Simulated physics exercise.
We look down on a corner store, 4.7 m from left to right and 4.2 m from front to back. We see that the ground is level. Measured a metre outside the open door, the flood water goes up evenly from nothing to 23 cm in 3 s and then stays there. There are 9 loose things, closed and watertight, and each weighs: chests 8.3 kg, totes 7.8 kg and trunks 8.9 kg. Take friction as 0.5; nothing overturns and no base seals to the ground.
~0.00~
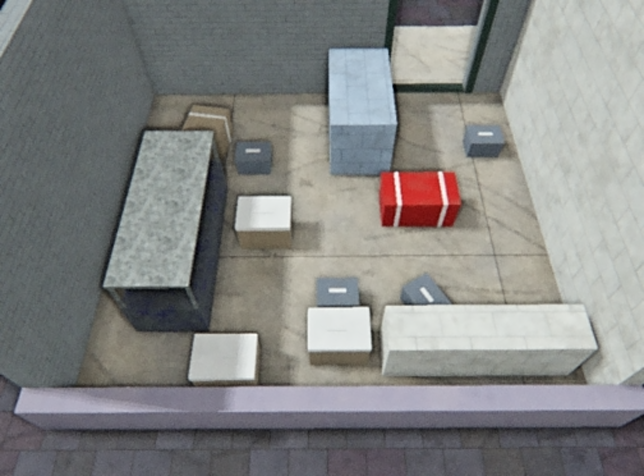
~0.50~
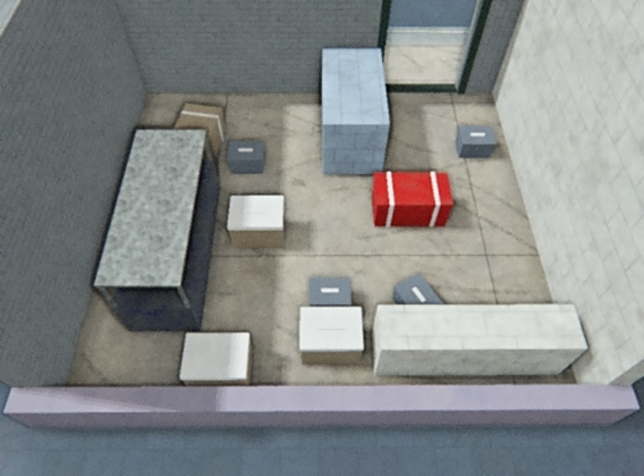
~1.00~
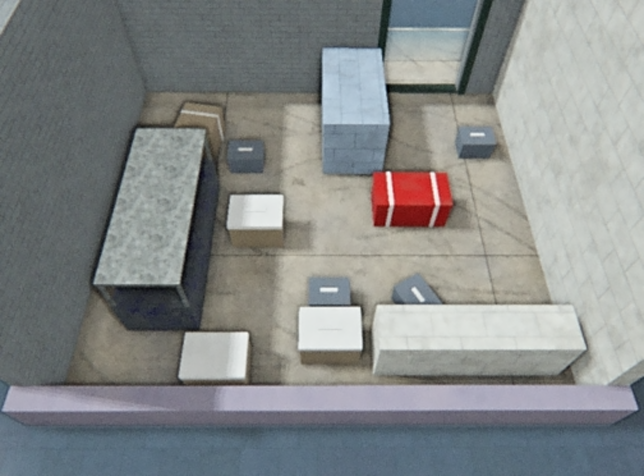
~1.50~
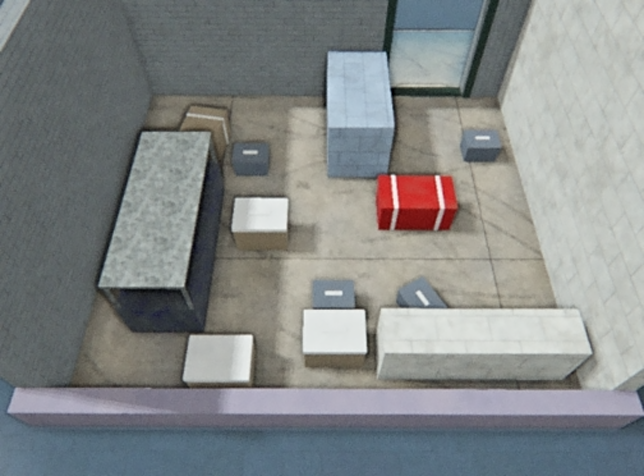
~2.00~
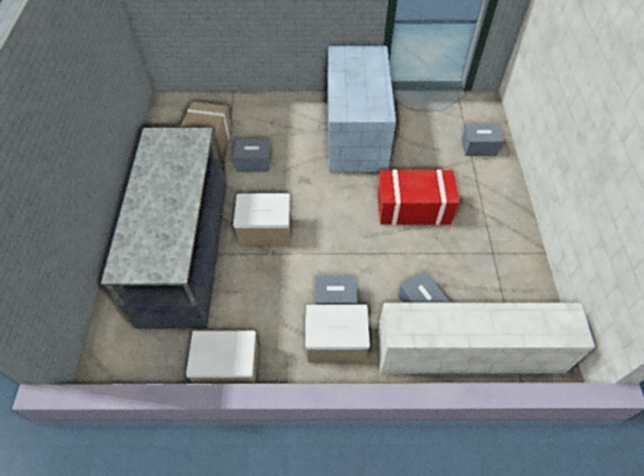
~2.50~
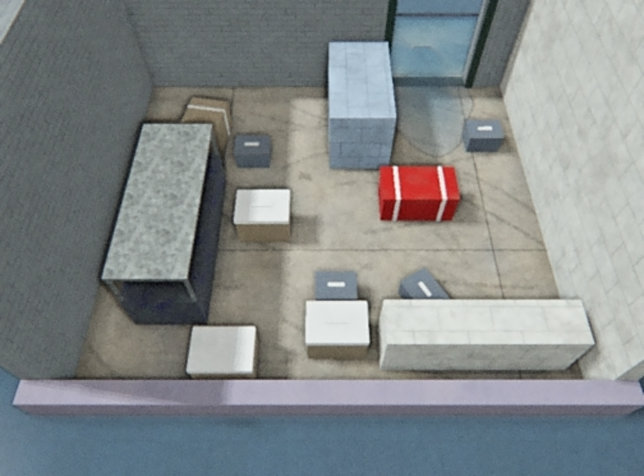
We see a corner store from above, with a red trunk, boxes and long blocks standing still on the floor as water covers the ground outside, then begins spreading in through the open doorway at the back.
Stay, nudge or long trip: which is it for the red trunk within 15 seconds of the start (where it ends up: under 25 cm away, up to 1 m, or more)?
It is pushed well off.
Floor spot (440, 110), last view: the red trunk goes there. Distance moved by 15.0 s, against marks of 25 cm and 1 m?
Answer: It covers a big distance.
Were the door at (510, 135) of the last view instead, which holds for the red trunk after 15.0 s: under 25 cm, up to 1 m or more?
The red trunk ends up a great distance away.
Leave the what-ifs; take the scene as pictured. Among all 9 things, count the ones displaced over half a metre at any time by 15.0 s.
Total: 8.
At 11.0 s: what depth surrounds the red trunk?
4 cm or so.
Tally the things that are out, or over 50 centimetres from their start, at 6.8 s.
I count 4.
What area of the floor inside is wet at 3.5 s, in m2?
About 3.5 m2 is covered.
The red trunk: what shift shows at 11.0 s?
Roughly 80 cm.
After 3.5 s the red trunk is near (420, 192), 0.1 m from its start, aground; 0 afloat.
After 6.8 s the red trunk is near (324, 220), 1.1 m from its start, afloat; 2 afloat.
After 11.0 s the red trunk is near (337, 175), 0.9 m from its start, afloat; 7 afloat.
After 15.0 s the red trunk is near (294, 202), 1.3 m from its start, afloat; 9 afloat.
